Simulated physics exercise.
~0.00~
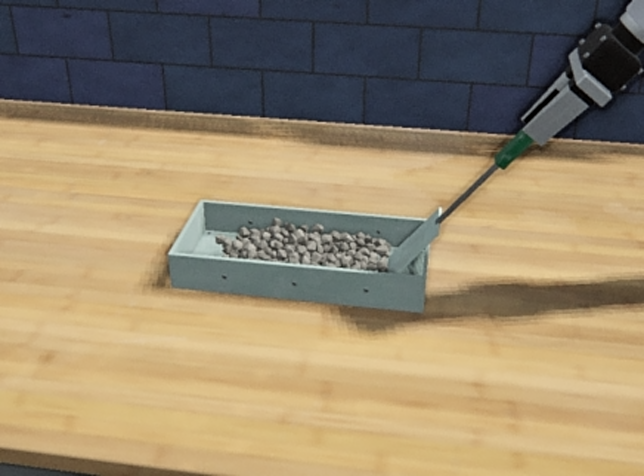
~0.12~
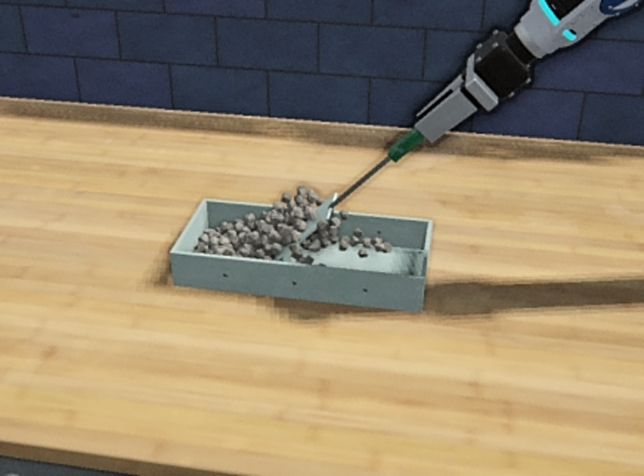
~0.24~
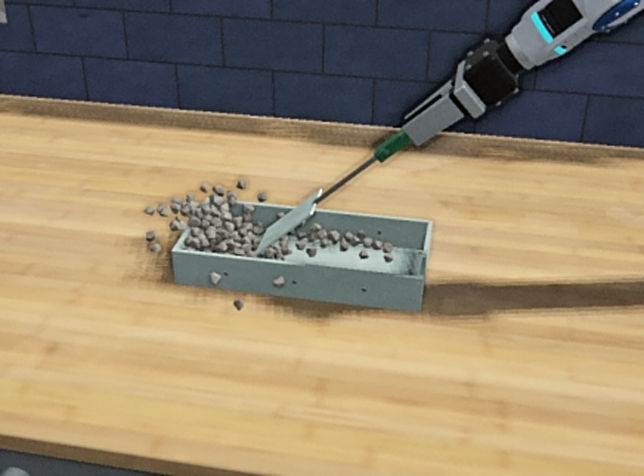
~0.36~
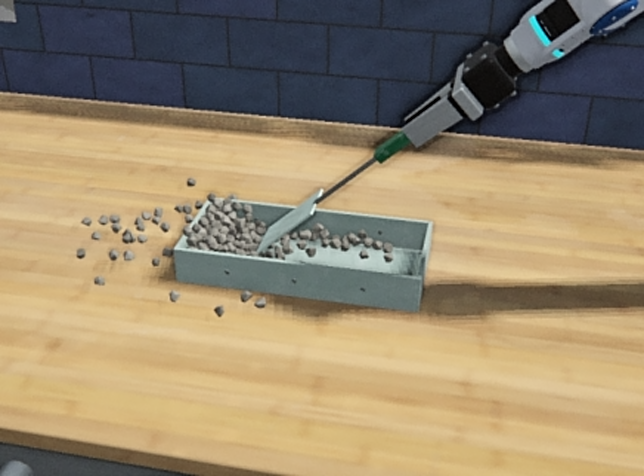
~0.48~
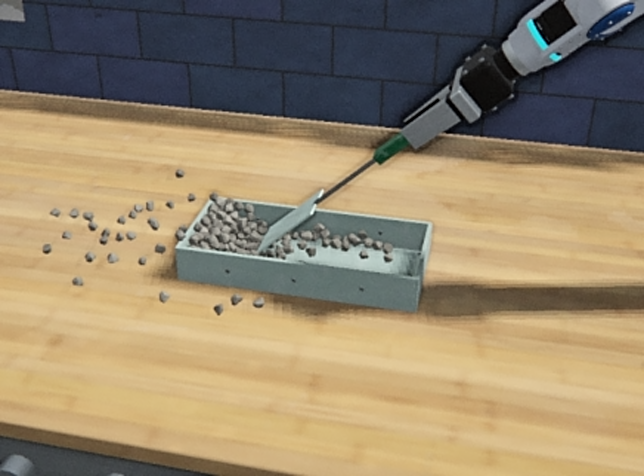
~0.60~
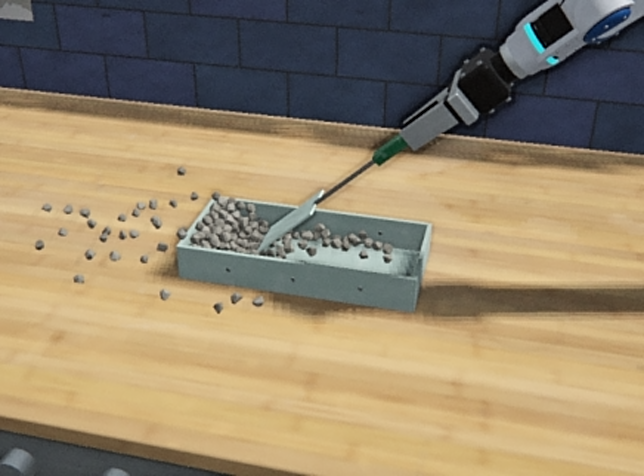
To begin with, a robot arm holds a turner with its blade at the right end of a shallow, pale blue-green tray of small grey pebbles on a wooden worktop. The arm sweeps the blade left through the tray, heaping the pebbles ahead of it and leaving the right end nearly bare. The blade then stops left of the middle, tilted a little, as pebbles spill over the left end and sides. The loose ones scatter leftward across the wood and come to rest. Most of the pebbles remain in the tray, piled at its left, while the blade stays among them.
